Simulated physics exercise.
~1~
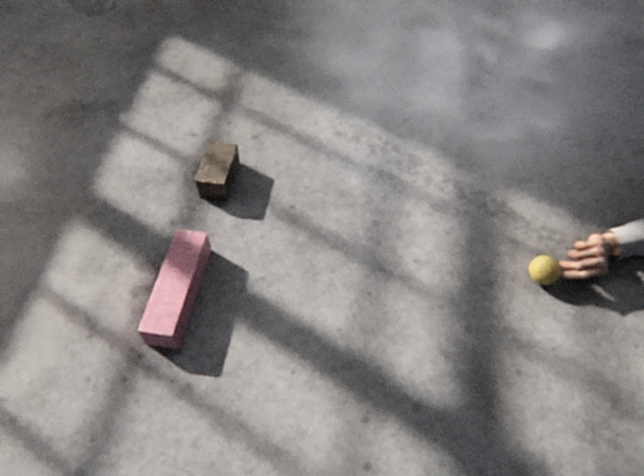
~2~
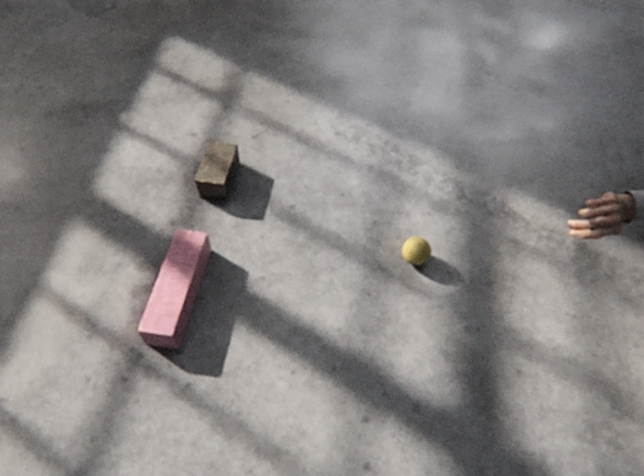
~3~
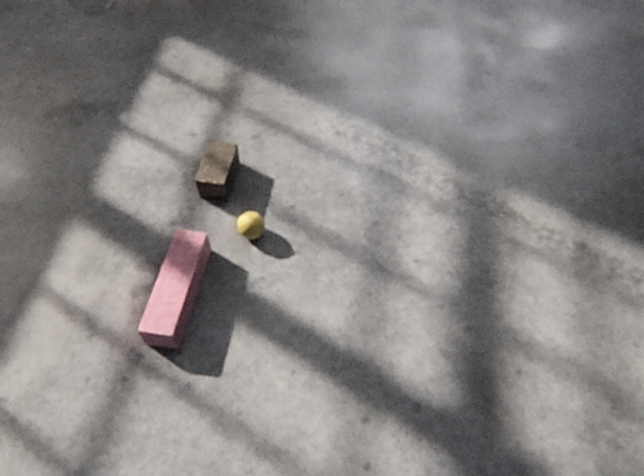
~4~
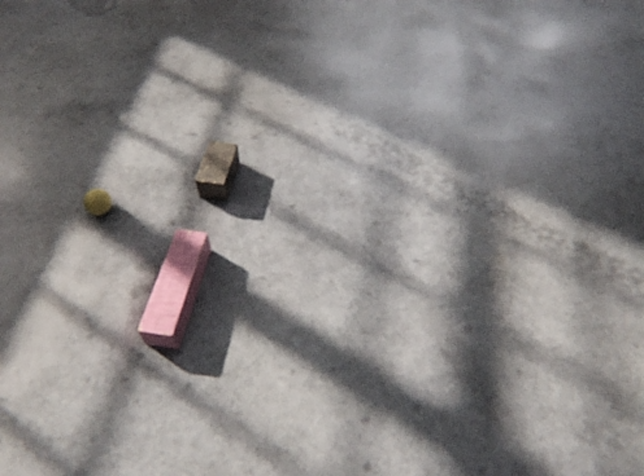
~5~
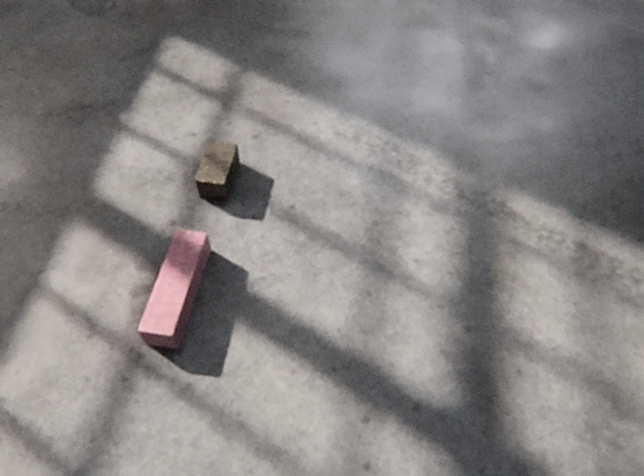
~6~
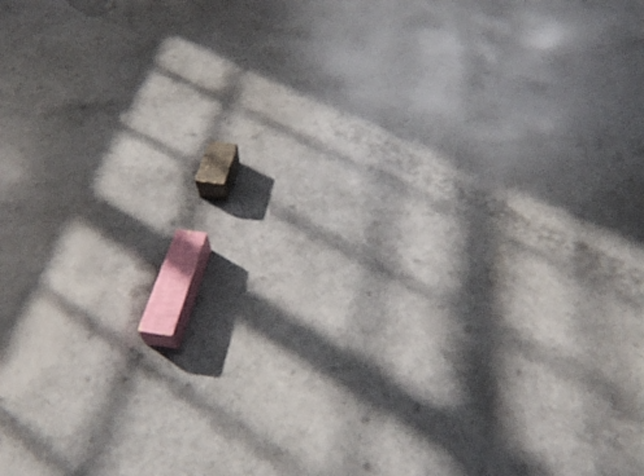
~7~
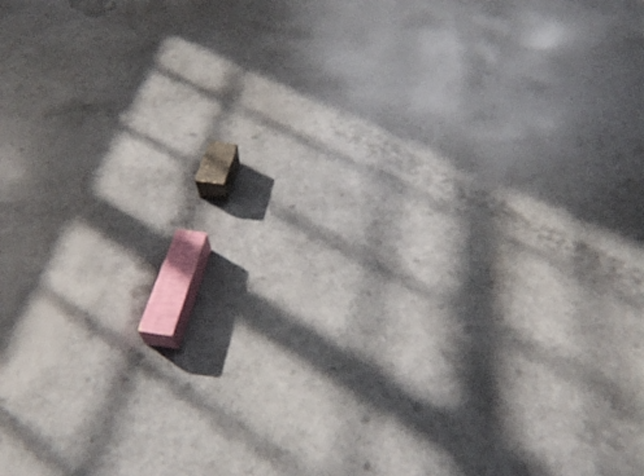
A hand on the right released a small yellow ball across a sunlit grey floor, and it rolled left, passed cleanly between a dark block and a longer pink one, and went out of view, leaving both blocks unmoved.
